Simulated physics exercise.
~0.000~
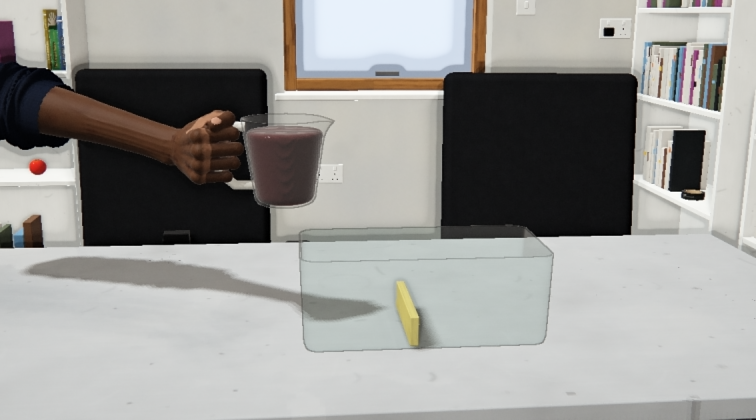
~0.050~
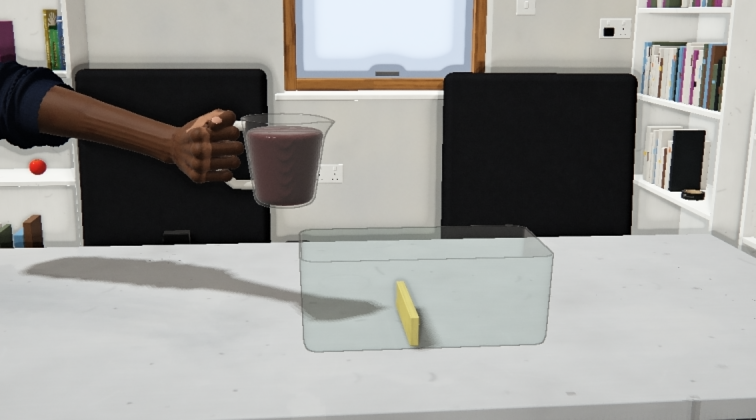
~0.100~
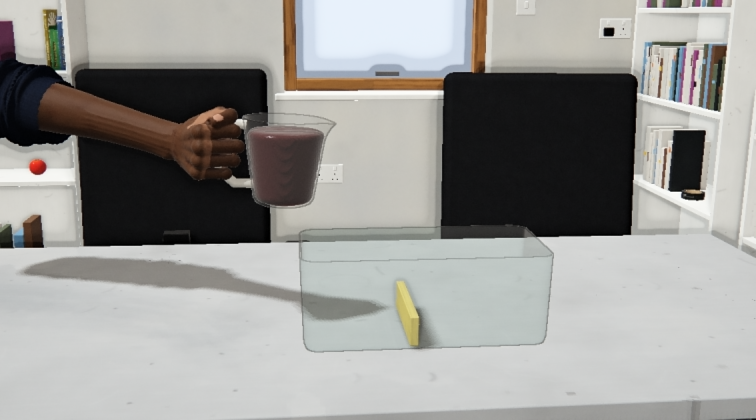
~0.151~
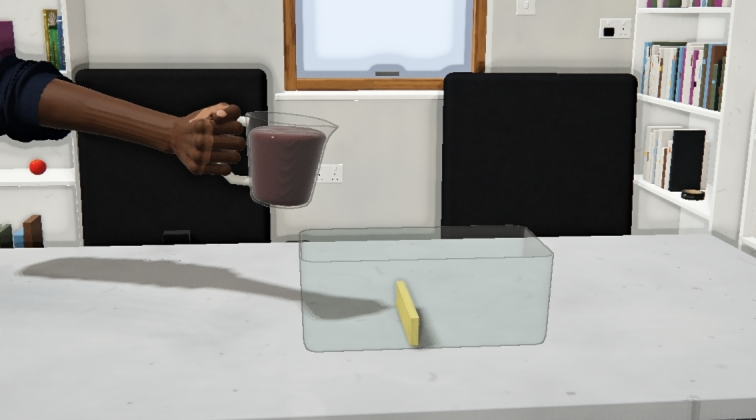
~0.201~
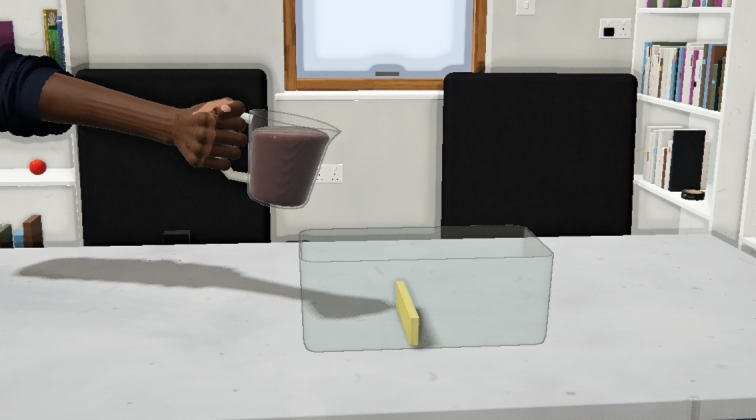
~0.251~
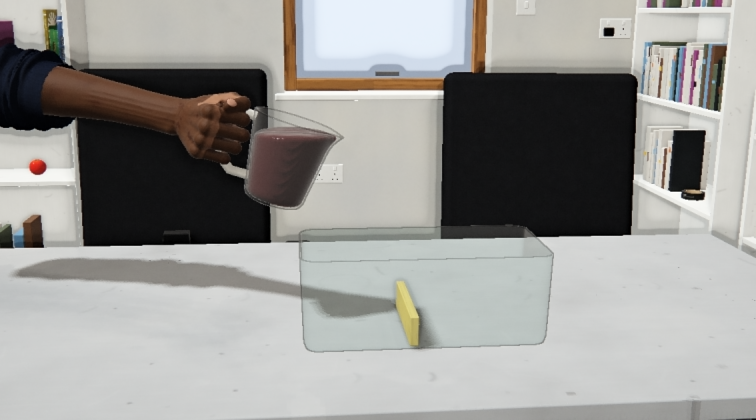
The video shows a hand holding a clear measuring jug of dark reddish liquid above the left end of a long transparent basin with a low yellow wall inside, first nearly still, then gradually tilting the jug to the right.
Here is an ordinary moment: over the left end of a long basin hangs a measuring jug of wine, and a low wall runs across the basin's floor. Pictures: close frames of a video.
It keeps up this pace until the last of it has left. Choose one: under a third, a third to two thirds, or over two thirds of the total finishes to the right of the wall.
Under a third finishes to the right of the wall.
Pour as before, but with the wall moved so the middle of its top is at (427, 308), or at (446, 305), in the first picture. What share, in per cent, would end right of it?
Record: Case 1 near 15 %, case 2 near 15 %.
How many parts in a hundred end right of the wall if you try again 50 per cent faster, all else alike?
Something like 10 in a hundred.
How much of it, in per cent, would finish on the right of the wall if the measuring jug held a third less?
Close to 10 per cent, more or less.
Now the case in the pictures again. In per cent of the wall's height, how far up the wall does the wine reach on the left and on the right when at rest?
The left side ends up close to 60, the right side close to 0.
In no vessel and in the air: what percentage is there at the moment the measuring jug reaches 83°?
25 %.
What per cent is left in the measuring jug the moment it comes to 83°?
My estimate is close to 60 percent remaining.
A moment on, the measuring jug is tipped on its side and 59 per cent is still to pour, 17 is left of the wall and 1 right of it.
Next, the measuring jug is tipped right over and 4 per cent is still to pour, 86 is left of the wall and 3 right of it.
Then the measuring jug is tipped right over and 0 per cent is still to pour, 90 is left of the wall and 8 right of it.
Later the measuring jug is tipped right over and 0 per cent is still to pour, 90 is left of the wall and 8 right of it.
Finally, 90 per cent lies left of the wall, 8 right of it and 2 outside.
